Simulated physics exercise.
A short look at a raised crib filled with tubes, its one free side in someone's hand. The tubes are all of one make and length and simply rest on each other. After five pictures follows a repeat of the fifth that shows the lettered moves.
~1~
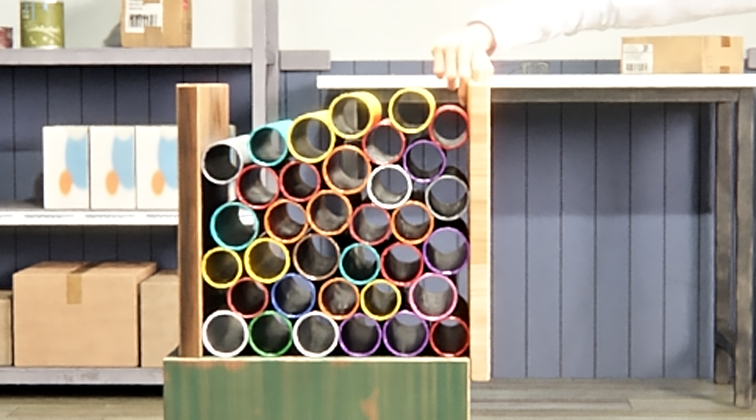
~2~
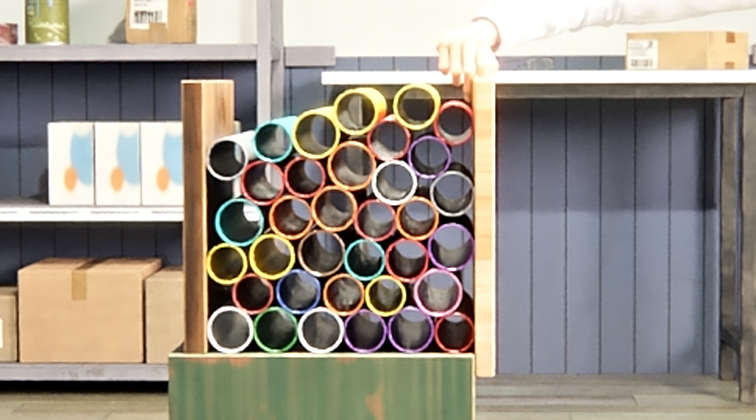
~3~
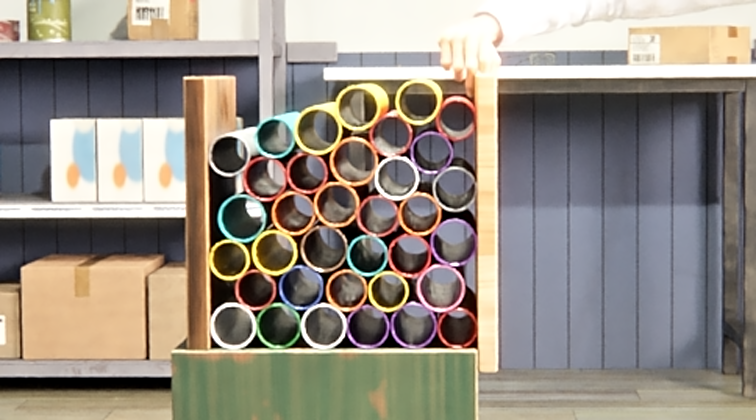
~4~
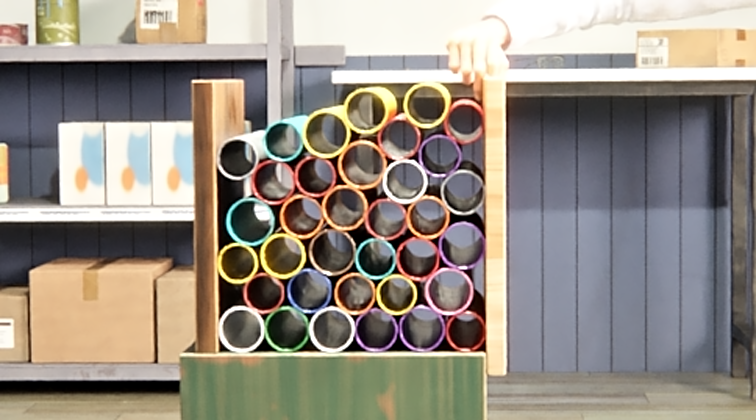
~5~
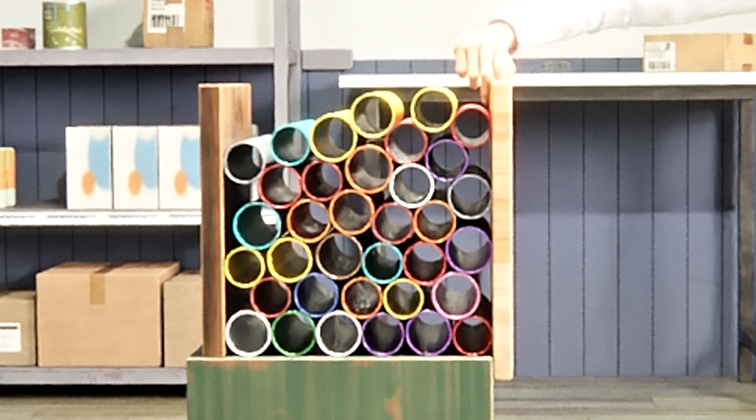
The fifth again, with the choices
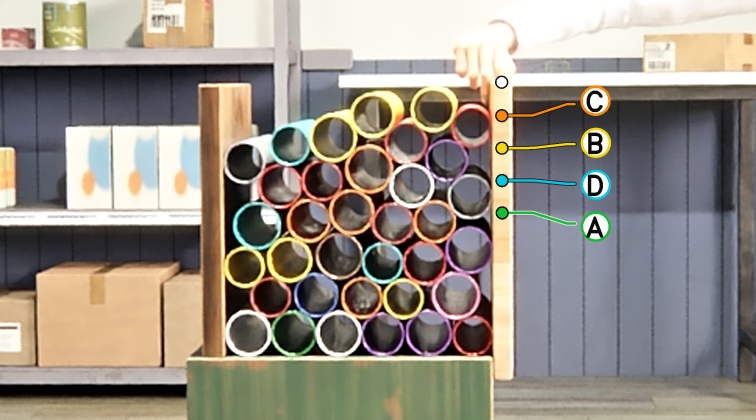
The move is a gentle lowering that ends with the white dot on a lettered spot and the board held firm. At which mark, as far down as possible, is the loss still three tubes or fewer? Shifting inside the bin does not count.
The last mark within the limit is A.
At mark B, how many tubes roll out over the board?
It comes to none.
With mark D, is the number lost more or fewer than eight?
At D, fewer than eight.
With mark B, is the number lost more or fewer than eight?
It loses fewer than eight.
On the copy, A at (502, 213); B at (502, 148); C at (502, 115); D at (502, 180); the white dot at (502, 82).
On A. First, top of the board (493, 144).
Then, top of the board (493, 212).
Finally, top of the board (493, 213), two out over the board.
By contrast, B none out over the board; C none out over the board; D none out over the board.
